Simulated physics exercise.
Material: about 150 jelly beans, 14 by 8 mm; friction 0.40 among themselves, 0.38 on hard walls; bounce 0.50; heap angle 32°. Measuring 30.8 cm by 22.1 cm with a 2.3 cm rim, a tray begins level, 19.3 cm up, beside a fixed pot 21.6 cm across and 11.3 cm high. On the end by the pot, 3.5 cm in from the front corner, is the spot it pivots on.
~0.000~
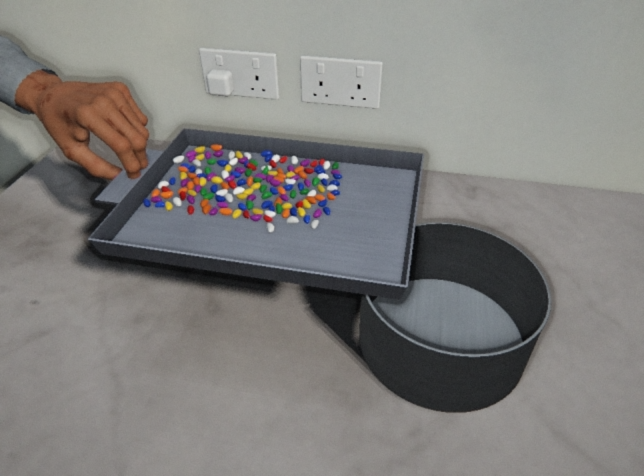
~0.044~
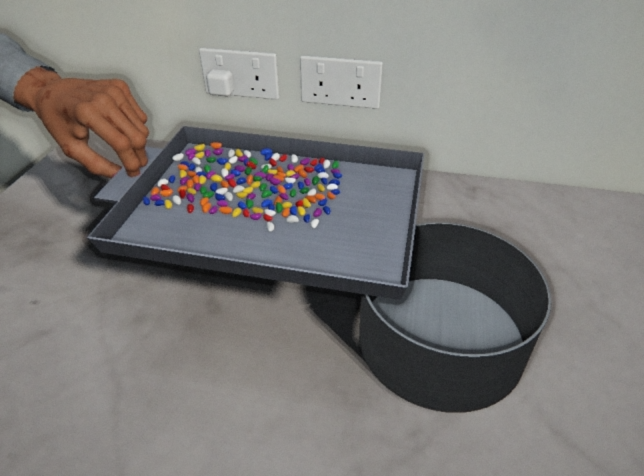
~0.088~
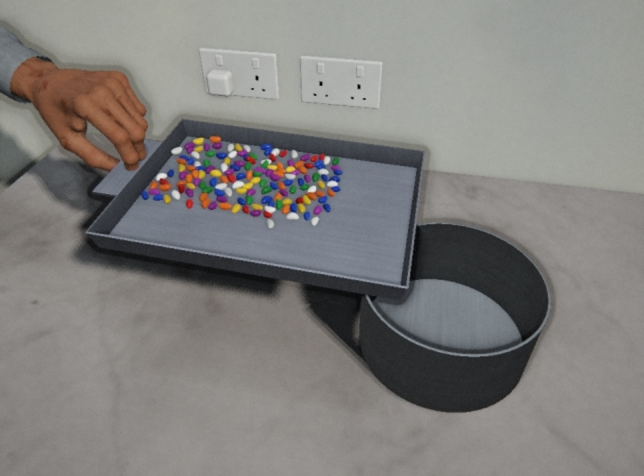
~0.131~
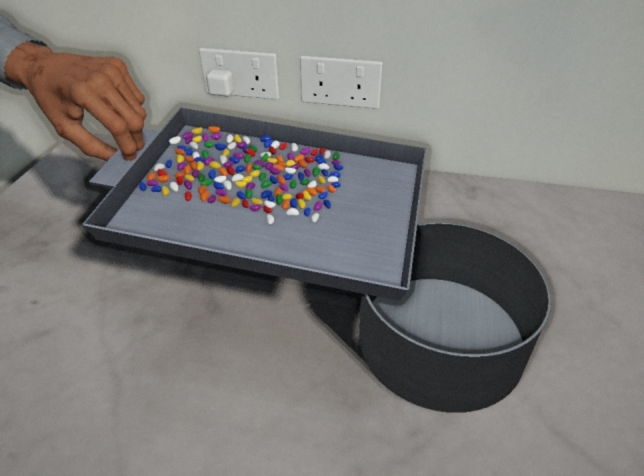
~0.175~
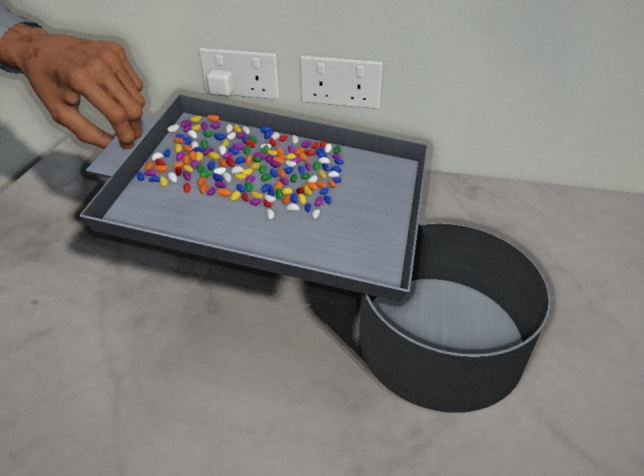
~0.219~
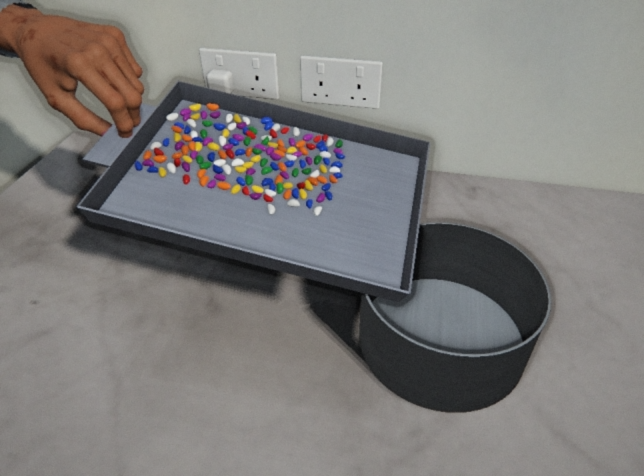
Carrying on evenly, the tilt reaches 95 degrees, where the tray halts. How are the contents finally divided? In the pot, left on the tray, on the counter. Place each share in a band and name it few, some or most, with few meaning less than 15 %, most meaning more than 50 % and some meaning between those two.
In the end: Pot few, tray few, counter most.
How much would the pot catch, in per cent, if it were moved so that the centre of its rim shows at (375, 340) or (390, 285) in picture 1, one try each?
Close to 90 in a hundred, then close to 15 in a hundred.
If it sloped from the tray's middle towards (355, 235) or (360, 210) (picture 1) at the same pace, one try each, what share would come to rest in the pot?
Near 65 and 85 percent, in that order.
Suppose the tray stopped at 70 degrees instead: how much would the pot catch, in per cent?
I'd expect some 5 per cent in the pot.
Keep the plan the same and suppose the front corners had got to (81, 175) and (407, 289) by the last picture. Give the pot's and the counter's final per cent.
Pot: 20, counter: 80.
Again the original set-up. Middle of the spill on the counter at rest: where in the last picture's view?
At rest, its centre lies at about (451, 467).
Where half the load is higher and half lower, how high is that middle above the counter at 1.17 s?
Roughly 12 centimetres.
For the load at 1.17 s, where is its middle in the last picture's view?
Approximately (422, 359) in the final picture.
After 0.79 s, tilt 51 degrees; the tray holds 100 %, the pot 0 %.
After 1.17 s, tilt 77 degrees; the tray holds 45 %, the pot 5 %.
After 1.64 s, tilt 95 degrees; the tray holds 5 %, the pot 5 %.
In the end, at 2.7 s, pot 5 %, tray 0 %, counter 95 %.
